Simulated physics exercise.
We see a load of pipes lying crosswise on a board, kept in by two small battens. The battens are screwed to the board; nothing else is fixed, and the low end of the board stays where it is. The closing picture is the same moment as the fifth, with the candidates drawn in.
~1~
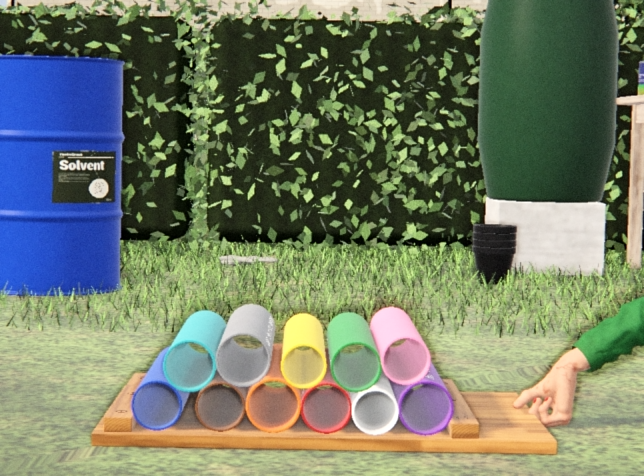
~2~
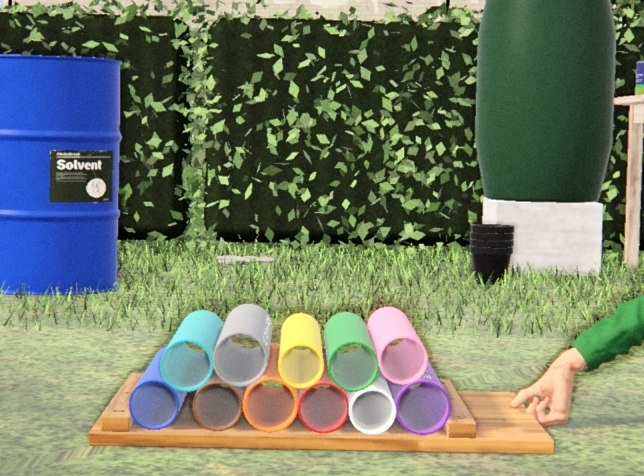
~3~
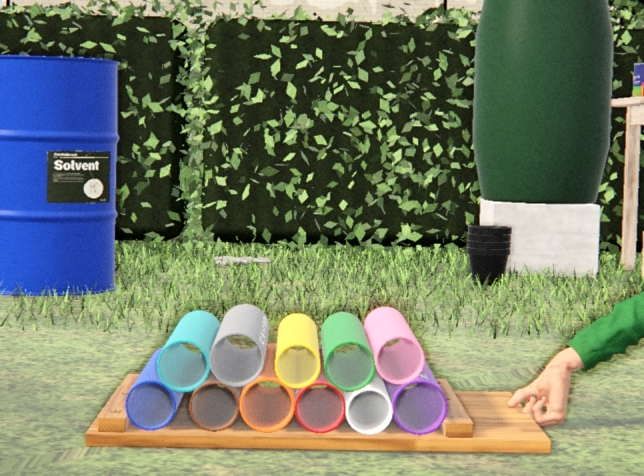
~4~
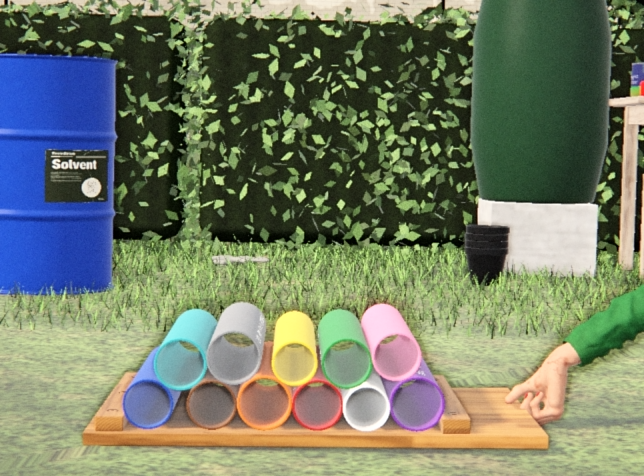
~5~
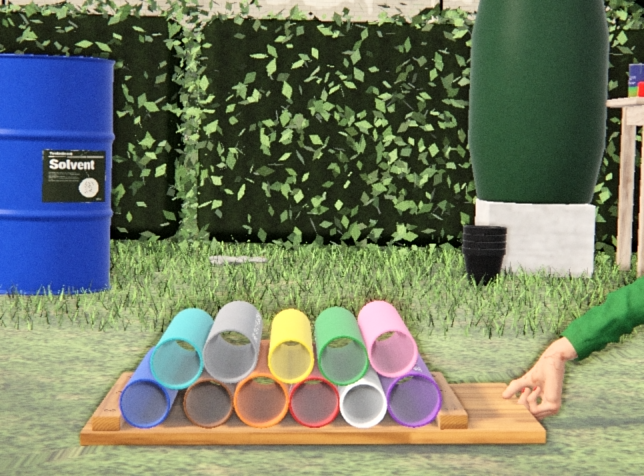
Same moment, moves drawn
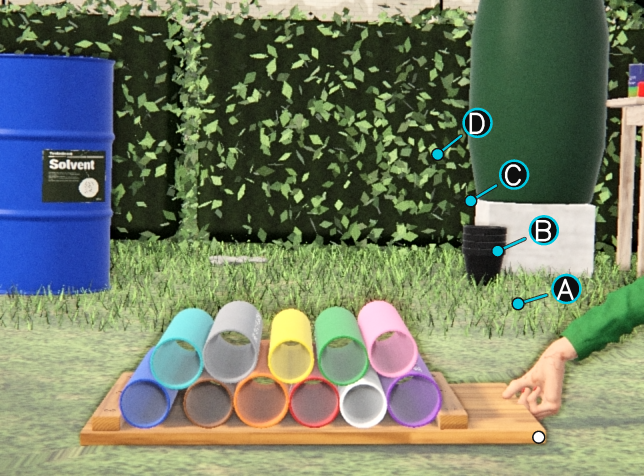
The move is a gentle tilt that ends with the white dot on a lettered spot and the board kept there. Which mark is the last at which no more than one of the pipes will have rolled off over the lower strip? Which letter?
Raise it to A.
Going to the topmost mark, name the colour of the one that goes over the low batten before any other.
It is the turquoise one.
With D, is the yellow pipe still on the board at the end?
No, with D.
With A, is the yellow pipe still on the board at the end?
Yes.
On the copy, A at (518, 304); B at (497, 251); C at (471, 201); D at (438, 154); the white dot at (539, 437).
On A. First, board at 14°.
Then, board at 19°.
Finally, board at 19°, one over the low batten (turquoise).
By contrast, B five over the low batten; C five over the low batten; D five over the low batten.
